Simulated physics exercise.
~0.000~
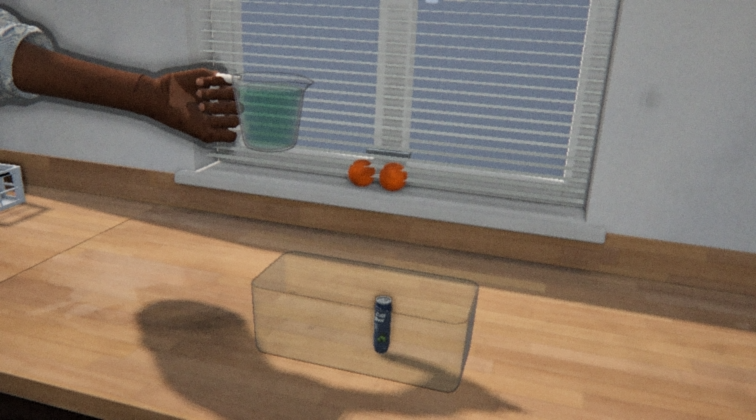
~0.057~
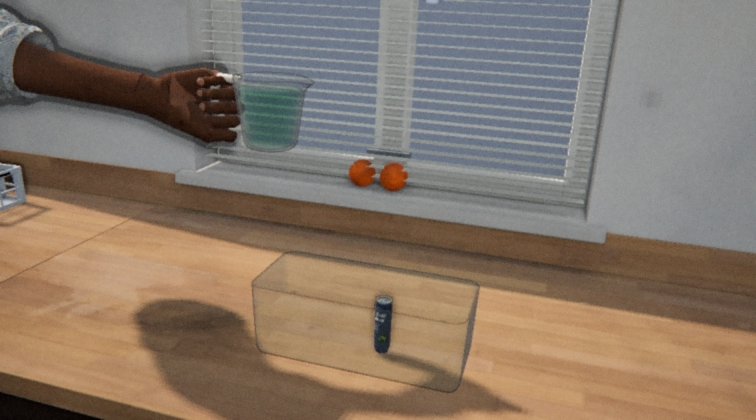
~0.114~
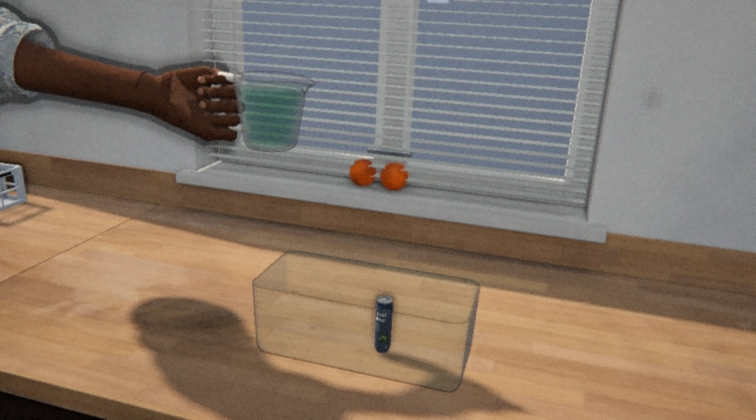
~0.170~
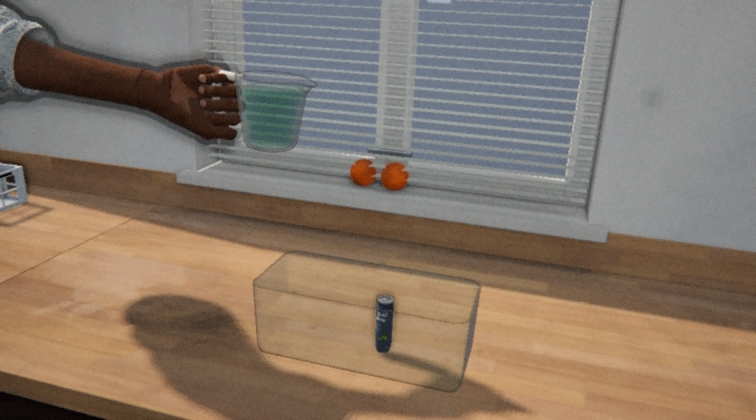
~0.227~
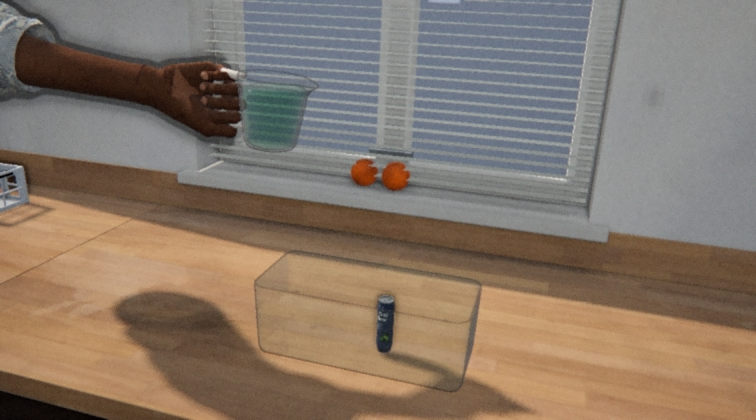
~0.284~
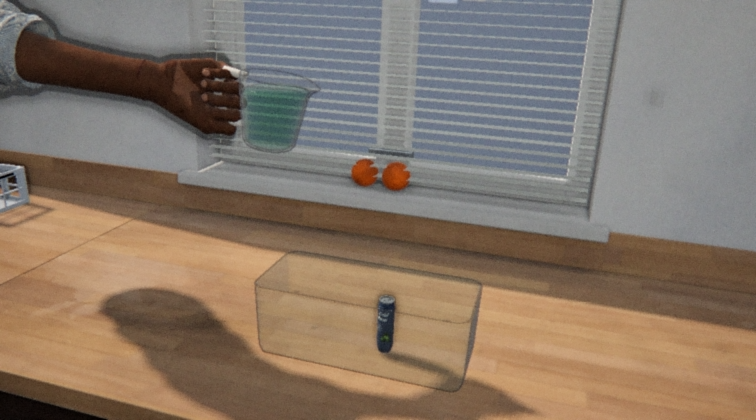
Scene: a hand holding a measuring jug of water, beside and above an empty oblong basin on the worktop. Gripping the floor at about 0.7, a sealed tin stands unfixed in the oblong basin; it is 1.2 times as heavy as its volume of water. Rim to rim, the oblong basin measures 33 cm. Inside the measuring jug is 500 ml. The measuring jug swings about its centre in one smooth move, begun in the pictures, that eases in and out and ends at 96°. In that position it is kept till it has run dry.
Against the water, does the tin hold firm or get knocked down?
It gets knocked down.
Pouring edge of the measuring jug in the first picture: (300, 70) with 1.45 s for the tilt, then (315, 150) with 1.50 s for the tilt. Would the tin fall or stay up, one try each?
The tin stays vertical the first time and stays vertical the second time.
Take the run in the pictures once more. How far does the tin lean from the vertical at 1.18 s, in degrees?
It sits at roughly 10°.
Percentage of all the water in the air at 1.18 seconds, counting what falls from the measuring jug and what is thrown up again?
Something like 28 per cent of the total.
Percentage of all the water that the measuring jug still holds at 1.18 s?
Around 28 in a hundred.
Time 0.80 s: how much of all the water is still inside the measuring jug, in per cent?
Remaining: Near 80 % of the total.
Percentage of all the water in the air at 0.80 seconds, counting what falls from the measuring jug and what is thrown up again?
Near 18 per cent at that time.
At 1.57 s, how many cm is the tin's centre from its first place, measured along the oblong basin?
Near 8 cm of travel.
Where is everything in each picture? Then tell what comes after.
Tilt 0°; pouring edge (313, 82); surface from (242, 85) to (304, 91); the oblong basin's rim runs from (269, 268) to (473, 304); the tin's top is at (384, 302), in the first frame.
Tilt 0°; pouring edge (314, 82); surface from (242, 85) to (304, 90), in the second frame.
Tilt 1°; pouring edge (315, 83); surface from (244, 84) to (304, 91), in the third frame.
Tilt 3°; pouring edge (317, 85); surface from (245, 85) to (306, 91), in the fourth frame.
Tilt 5°; pouring edge (319, 87); surface from (247, 85) to (309, 91), in the fifth frame.
Tilt 8°; pouring edge (320, 90); surface from (248, 86) to (311, 92), in the sixth frame.
After 0.80 s the tilt is 53° and 79 per cent is still to pour; the tin stands where it began.
After 1.18 s the tilt is 85° and 28 per cent is still to pour; the tin leans 11°.
After 1.57 s the tilt is 96° and 2 per cent is still to pour; the tin lies on its side.
After 2.00 s the tilt is 96° and 0 per cent is still to pour; the tin lies on its side.
In the end the tin lies on its side.
